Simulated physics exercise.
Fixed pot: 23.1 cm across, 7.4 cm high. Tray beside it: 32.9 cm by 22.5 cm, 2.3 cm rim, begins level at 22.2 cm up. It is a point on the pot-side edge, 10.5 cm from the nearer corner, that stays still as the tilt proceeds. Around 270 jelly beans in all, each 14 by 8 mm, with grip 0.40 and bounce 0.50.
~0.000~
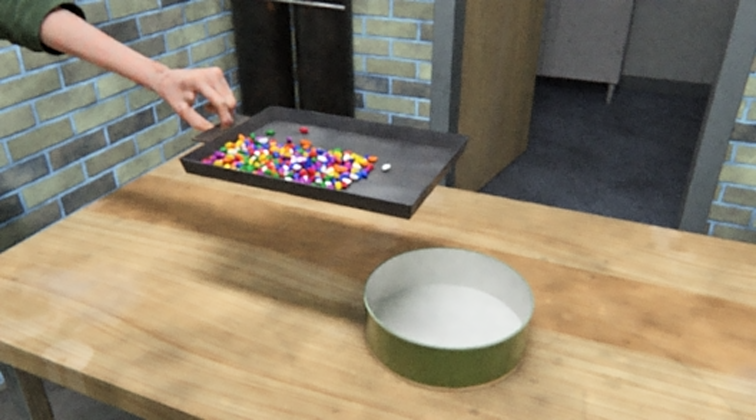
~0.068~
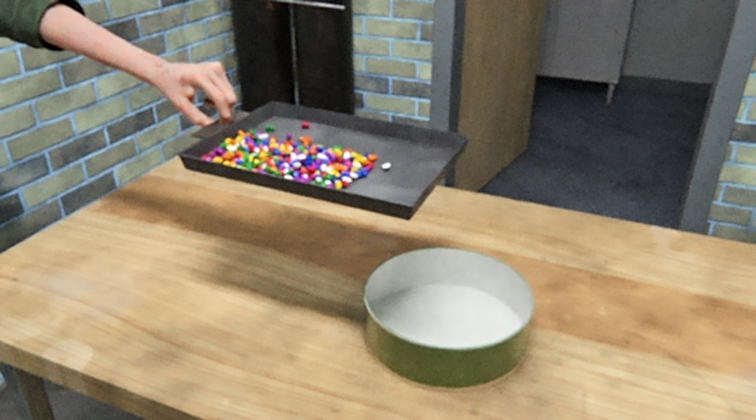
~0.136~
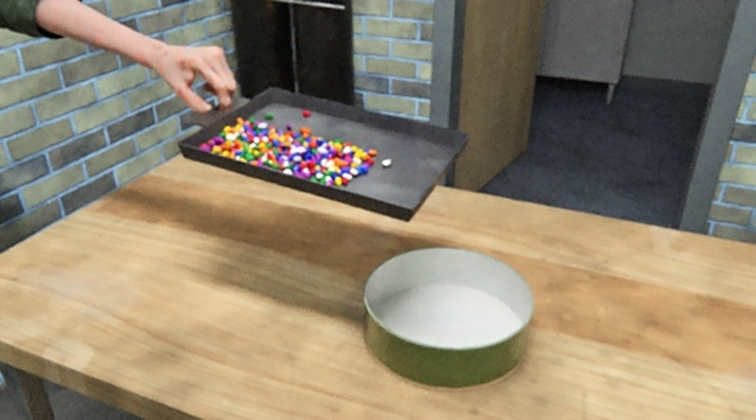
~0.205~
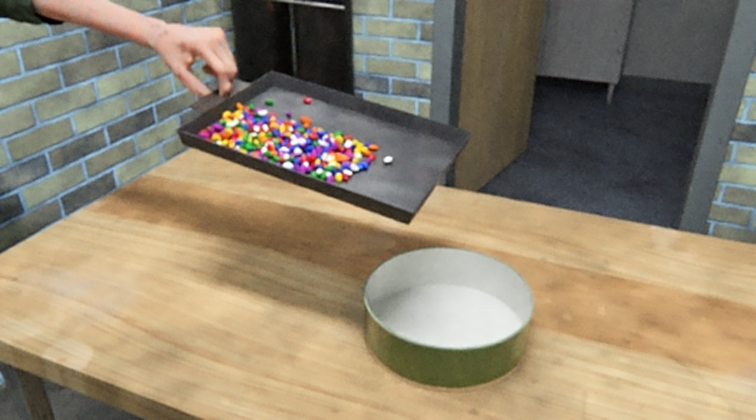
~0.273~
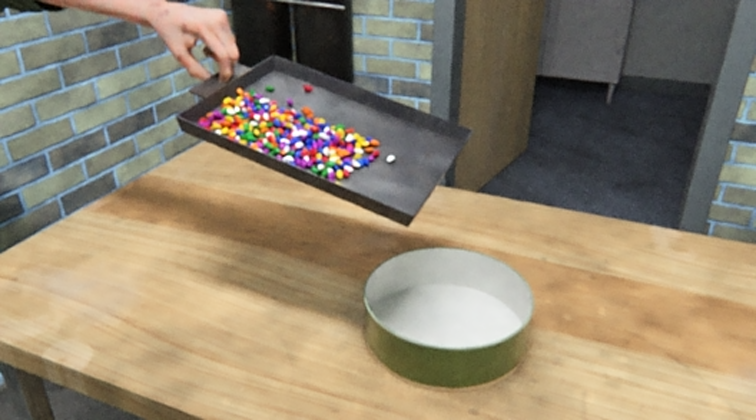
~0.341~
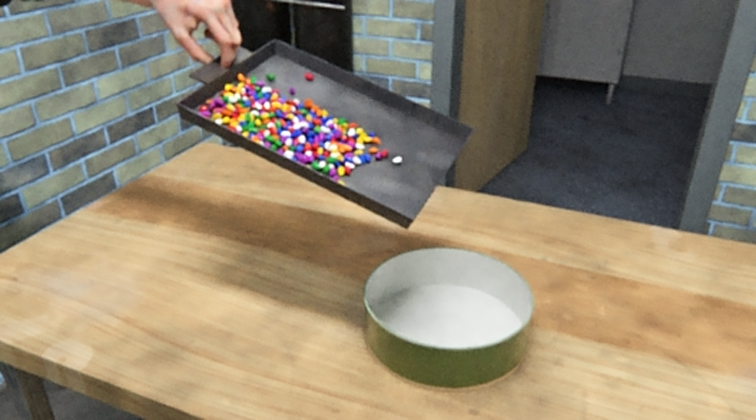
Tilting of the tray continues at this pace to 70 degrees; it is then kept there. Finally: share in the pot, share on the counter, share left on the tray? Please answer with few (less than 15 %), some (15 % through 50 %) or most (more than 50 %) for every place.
Pot: Most, counter: Few, tray: Some.
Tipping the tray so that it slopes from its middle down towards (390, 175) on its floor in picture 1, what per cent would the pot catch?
Roughly 55 % of the pieces.
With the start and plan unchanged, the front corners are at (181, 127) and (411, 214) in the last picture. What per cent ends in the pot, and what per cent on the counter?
Pot 65; counter 10.
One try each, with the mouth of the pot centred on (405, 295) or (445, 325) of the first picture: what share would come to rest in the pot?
Try one: ~ 60 %; try two: ~ 65 %.
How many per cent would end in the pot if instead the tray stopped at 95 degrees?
In that case some 95 per cent.
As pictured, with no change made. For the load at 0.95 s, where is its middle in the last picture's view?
(411, 205), roughly.
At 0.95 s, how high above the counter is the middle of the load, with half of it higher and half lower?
About 22 centimetres.
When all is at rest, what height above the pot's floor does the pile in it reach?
Some 2.0 cm up.
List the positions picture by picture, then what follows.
In the first picture, tray tilt 0 degrees, front corners at (184, 157) and (409, 203); middle of the pieces at (286, 165); pot at (448, 292).
In the second picture, tray tilt 1 degrees, front corners at (183, 154) and (410, 203); middle of the pieces at (286, 162).
In the third picture, tray tilt 5 degrees, front corners at (182, 142) and (410, 206), lowest corner right front; middle of the pieces at (286, 155).
In the fourth picture, tray tilt 10 degrees, front corners at (181, 129) and (411, 209), lowest corner right front; middle of the pieces at (286, 146).
In the fifth picture, tray tilt 14 degrees, front corners at (181, 116) and (412, 212), lowest corner right front; middle of the pieces at (287, 137).
In the sixth picture, tray tilt 19 degrees, front corners at (182, 103) and (412, 216), lowest corner right front; middle of the pieces at (288, 129); pot at (448, 292). Its pace works out near 70 degrees a second.
Then, at 0.71 s, tilt 44 degrees; the tray holds 100 %, the pot 0 %.
After 0.95 s, tilt 60 degrees; the tray holds 80 %, the pot 5 %.
Then, at 1.31 s, tilt 70 degrees; the tray holds 35 %, the pot 55 %.
By 2.5 s all is still; pot 60 %, counter 5 %, tray 35 %.
